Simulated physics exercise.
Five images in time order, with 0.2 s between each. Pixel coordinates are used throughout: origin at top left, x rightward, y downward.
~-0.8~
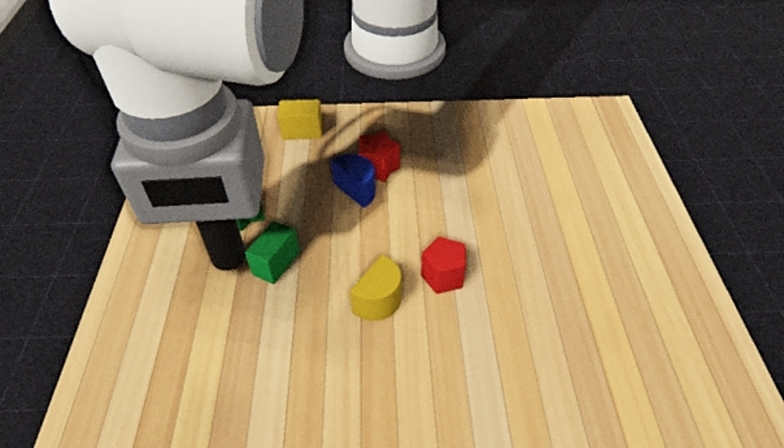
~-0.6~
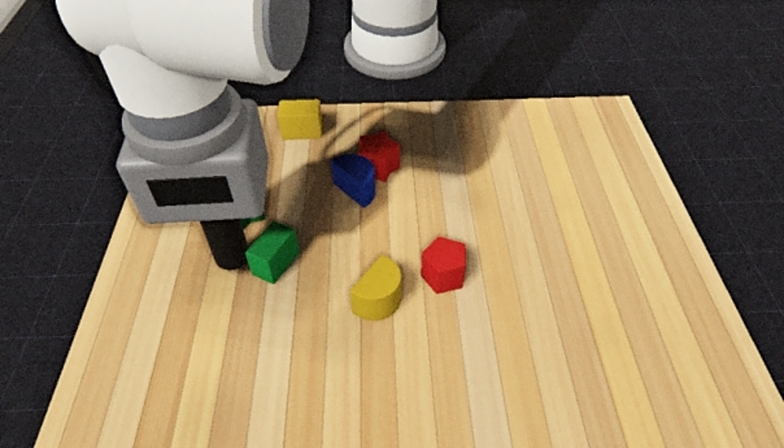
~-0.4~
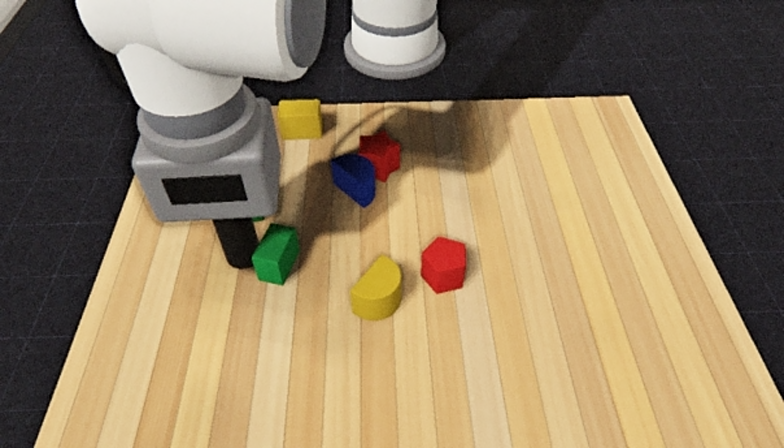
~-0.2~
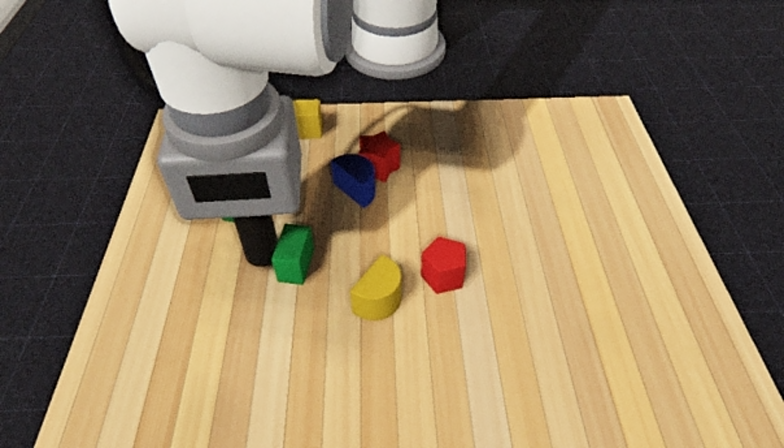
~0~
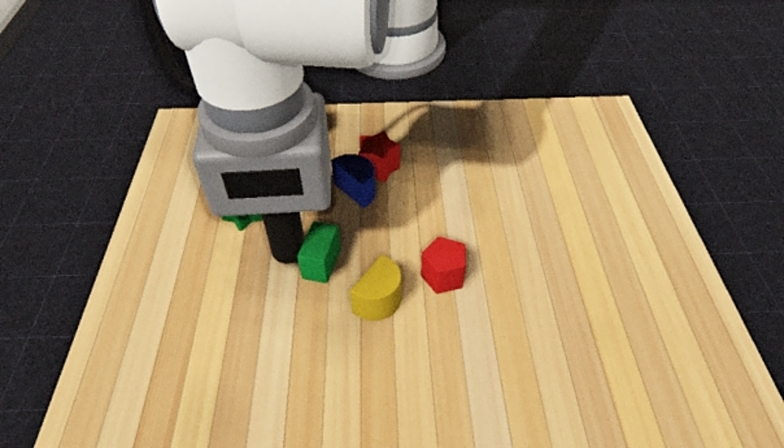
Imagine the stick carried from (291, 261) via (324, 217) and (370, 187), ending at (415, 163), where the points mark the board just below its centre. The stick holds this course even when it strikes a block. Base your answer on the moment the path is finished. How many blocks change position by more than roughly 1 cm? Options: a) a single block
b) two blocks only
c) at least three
Choice b: Two blocks only.
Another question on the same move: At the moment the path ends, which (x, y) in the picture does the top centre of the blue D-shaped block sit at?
It is at (415, 121).
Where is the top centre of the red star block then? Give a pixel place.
Top centre: (408, 102).
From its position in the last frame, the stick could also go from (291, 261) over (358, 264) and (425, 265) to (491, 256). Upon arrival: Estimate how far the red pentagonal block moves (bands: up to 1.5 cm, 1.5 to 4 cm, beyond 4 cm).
It's set to move over 4 cm.
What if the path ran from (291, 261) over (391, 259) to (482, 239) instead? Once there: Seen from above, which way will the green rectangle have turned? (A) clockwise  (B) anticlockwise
A - clockwise.
What follows on the original path. One third of the way, stick at (322, 206); nothing pushed yet.
Two thirds of the way, stick at (369, 177); blue D-shaped block at (384, 146), turned 30° anticlockwise; red star block at (393, 126).
At the end, stick at (415, 152); green rectangle not moved; blue D-shaped block at (415, 121), turned 55° anticlockwise; red star block at (408, 102), turned 30° anticlockwise.
